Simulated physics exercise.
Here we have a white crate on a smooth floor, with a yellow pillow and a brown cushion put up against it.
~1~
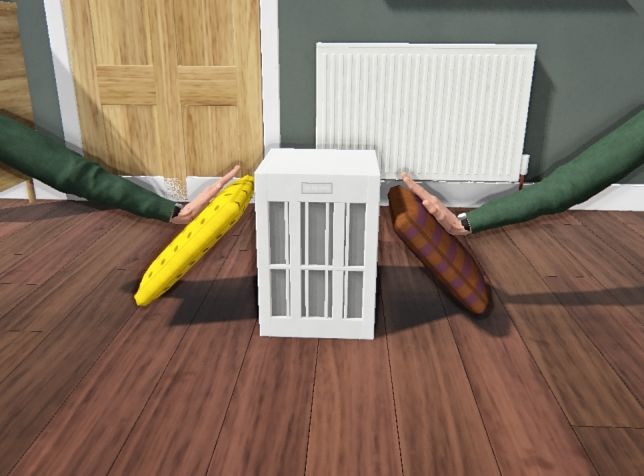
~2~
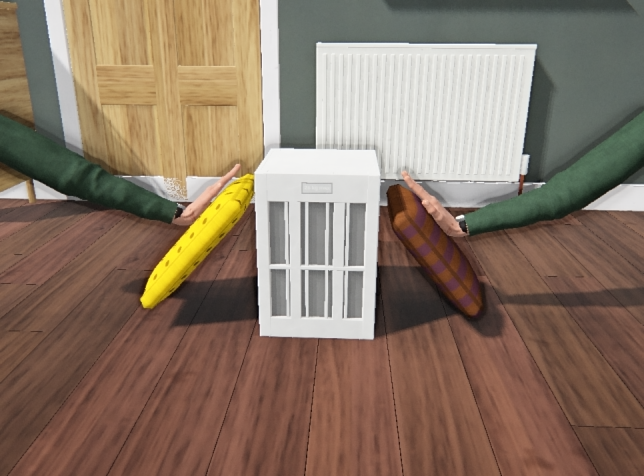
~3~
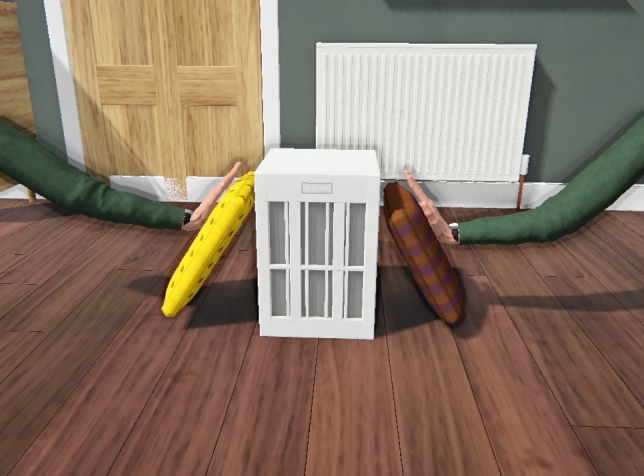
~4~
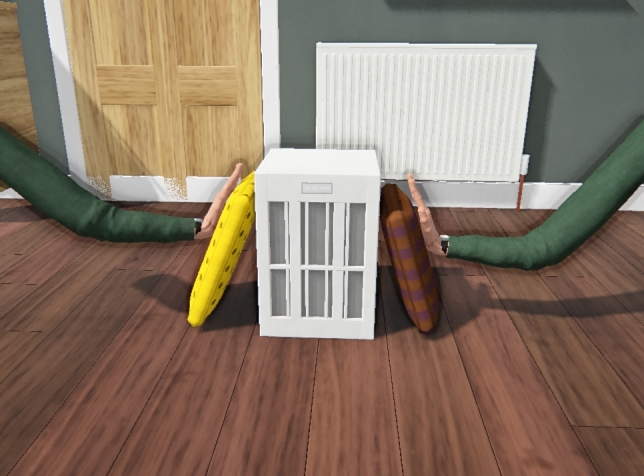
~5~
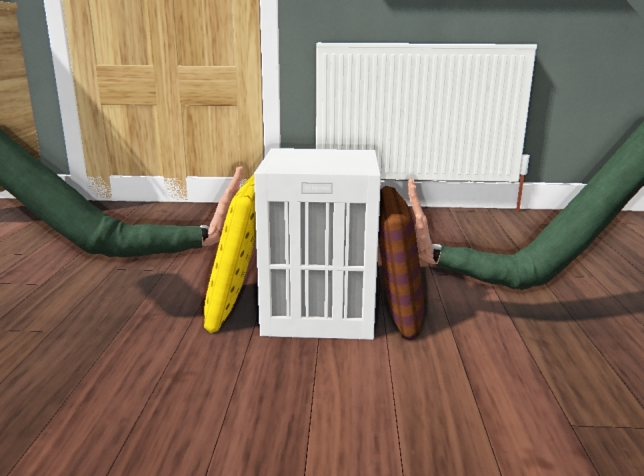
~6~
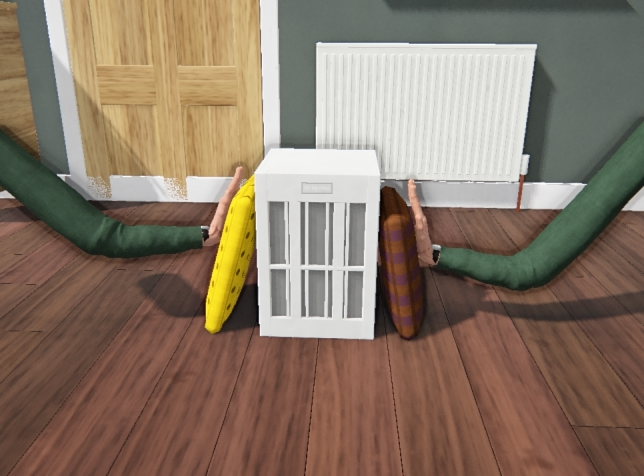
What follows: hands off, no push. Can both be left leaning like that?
Outcome: The yellow pillow keeps leaning; the brown cushion holds its lean.
Then, 0.36 s on from there, pillow propped as before near (238, 249); cushion propped as before near (398, 260).
Then, 0.98 s on from there, pillow propped as before near (238, 249); cushion propped as before near (397, 260).
In the end, pillow propped as before near (238, 249); cushion propped as before near (397, 260). The yellow pillow holds its lean and the brown cushion remains propped up.
